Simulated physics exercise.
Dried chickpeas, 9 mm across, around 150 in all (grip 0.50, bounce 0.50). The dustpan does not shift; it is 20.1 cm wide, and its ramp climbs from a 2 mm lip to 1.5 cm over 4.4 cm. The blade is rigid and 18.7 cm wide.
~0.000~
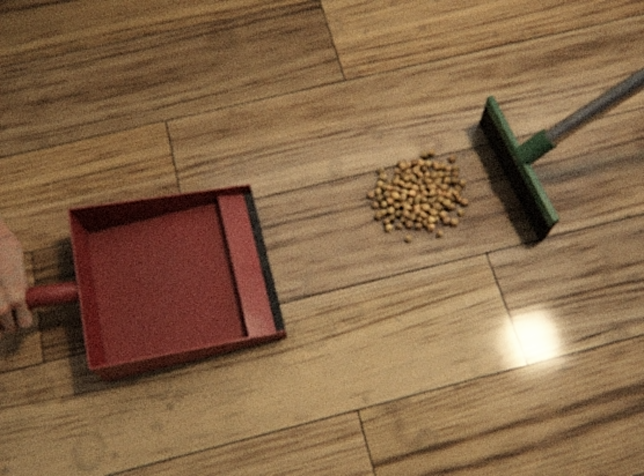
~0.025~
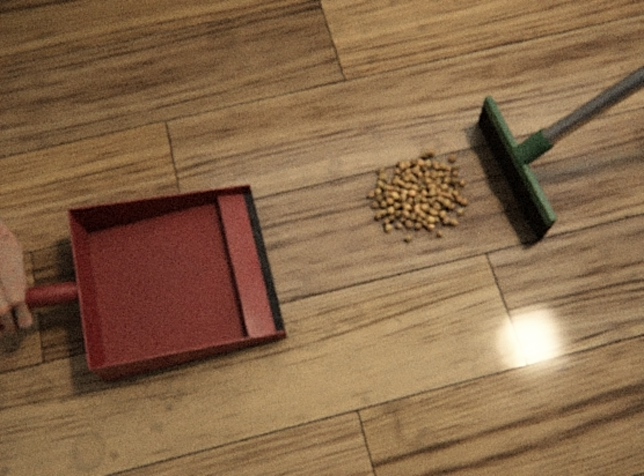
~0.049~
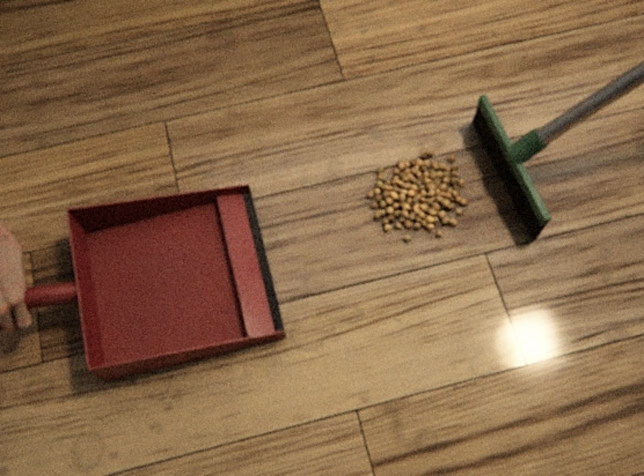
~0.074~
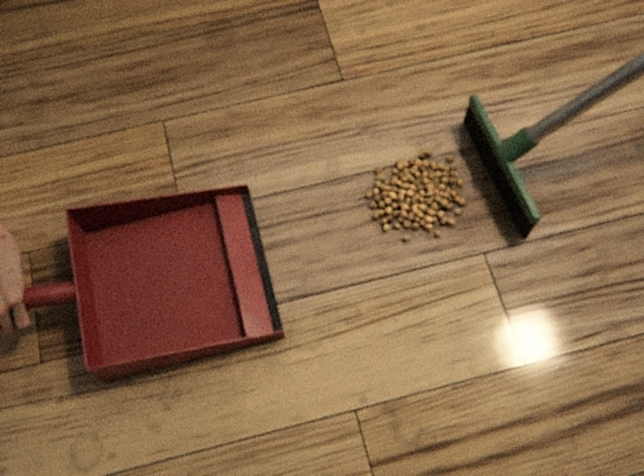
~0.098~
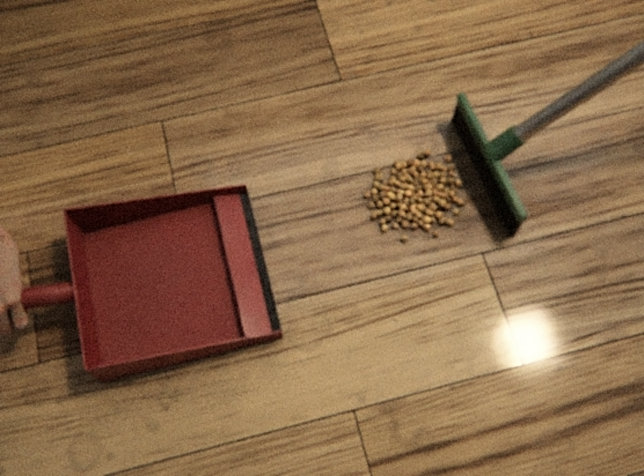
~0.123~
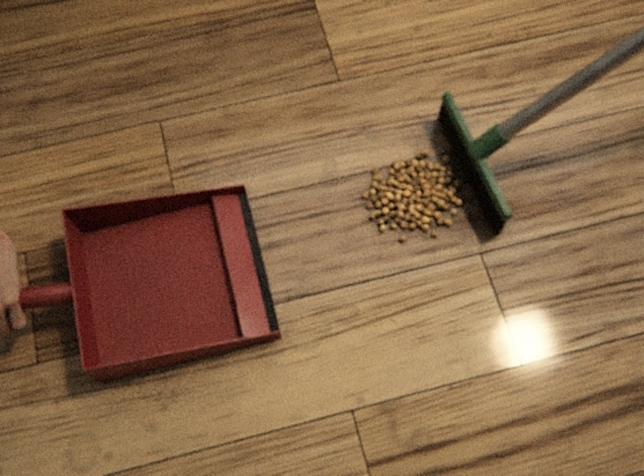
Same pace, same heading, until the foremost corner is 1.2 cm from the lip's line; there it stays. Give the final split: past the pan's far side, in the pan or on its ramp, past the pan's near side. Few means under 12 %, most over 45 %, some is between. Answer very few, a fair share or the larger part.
Far side a fair share, pan very few, near side very few.
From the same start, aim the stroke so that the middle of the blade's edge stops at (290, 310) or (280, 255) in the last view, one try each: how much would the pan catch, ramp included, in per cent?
Some 40 and 45 per cent.
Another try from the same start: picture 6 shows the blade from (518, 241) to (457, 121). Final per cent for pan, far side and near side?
Pan 35, far 10, near 5.
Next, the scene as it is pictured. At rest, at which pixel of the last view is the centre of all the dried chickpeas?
Near (261, 213).
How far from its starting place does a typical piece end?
Some 20 cm.
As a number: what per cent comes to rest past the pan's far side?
About 40 per cent.
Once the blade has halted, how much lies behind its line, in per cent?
About 40 per cent.
After 0.34 s, middle of the blade 16 cm from the lip; 0 % over the lip, far side 20 %, near side 0 %.
After 0.49 s, middle of the blade 6 cm from the lip; 0 % over the lip, far side 30 %, near side 0 %.
After 0.76 s, middle of the blade 2 cm from the lip; 5 % over the lip, far side 40 %, near side 0 %.
At rest (1.1 s), far side 40 %, pan 5 %, near side 0 %, in front of the lip or behind the blade 60 %.
